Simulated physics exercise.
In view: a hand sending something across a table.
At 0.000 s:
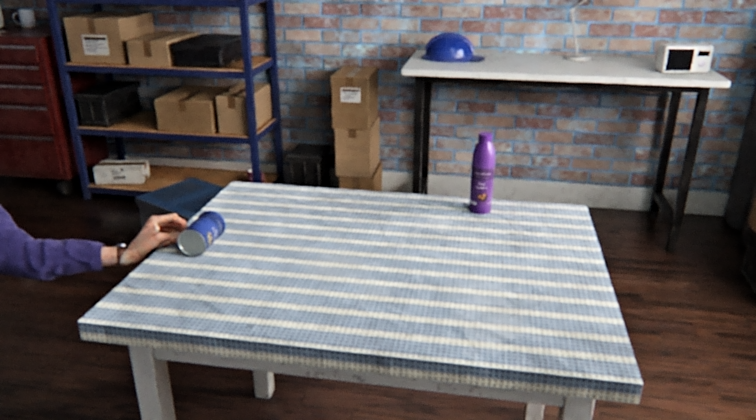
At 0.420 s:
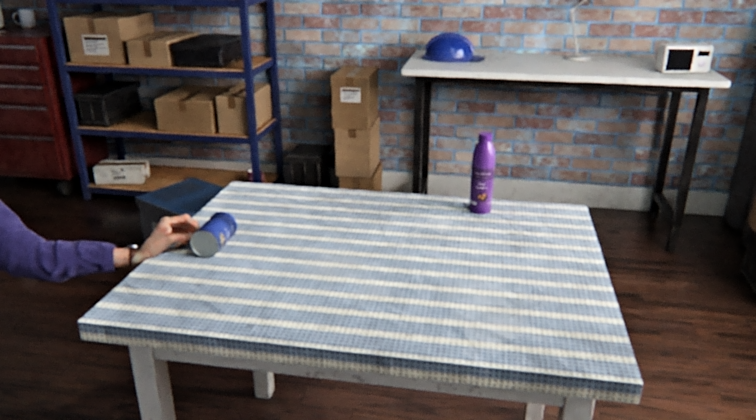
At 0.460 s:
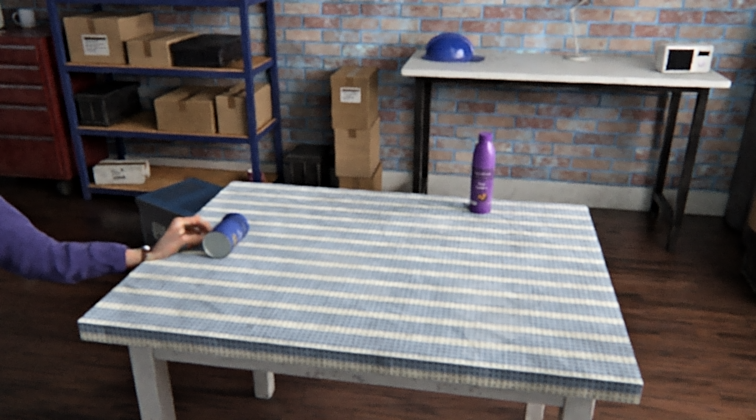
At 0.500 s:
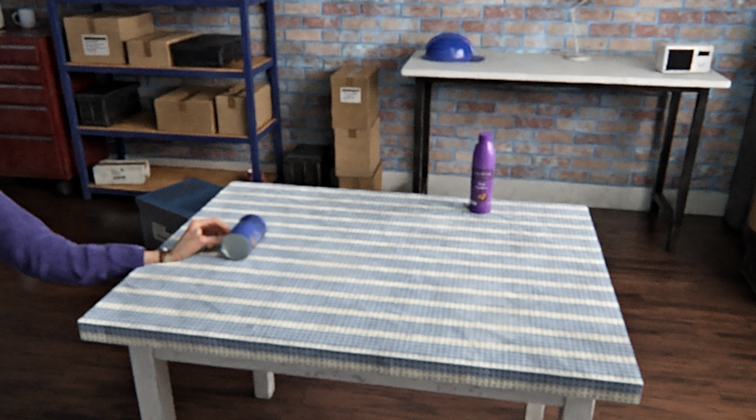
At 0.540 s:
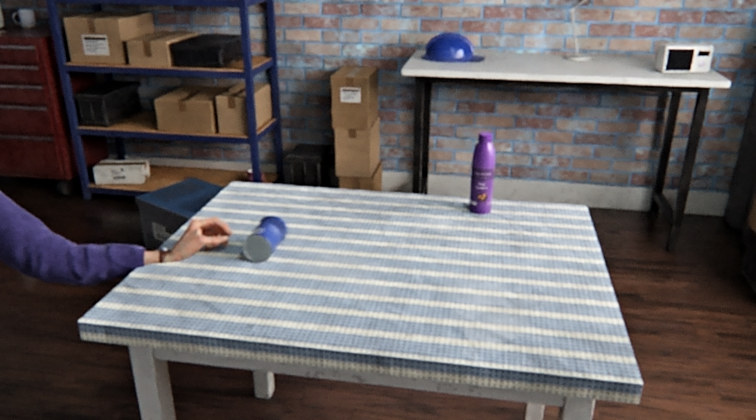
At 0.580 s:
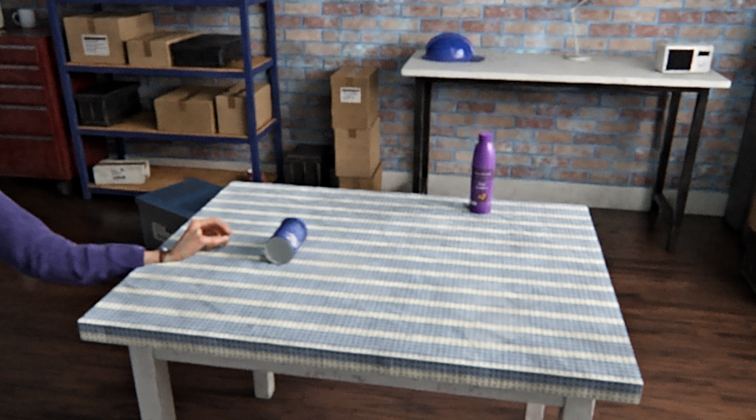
To begin with, a hand in a purple sleeve touches a blue tin lying on its side at the left of a striped tablecloth, with a purple bottle standing farther back. The hand pushes the tin rightward, then stays behind as the tin rolls on a short way, away from the fingers.
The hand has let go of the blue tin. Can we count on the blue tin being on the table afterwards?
The blue tin drops to the floor.
Around 0.88 s, blue tin displaced well along near (436, 253).
Around 1.28 s, blue tin displaced well along near (610, 267).
Around 1.68 s, blue tin now off the table.
Finally (1.9 s), off the table, blue tin.
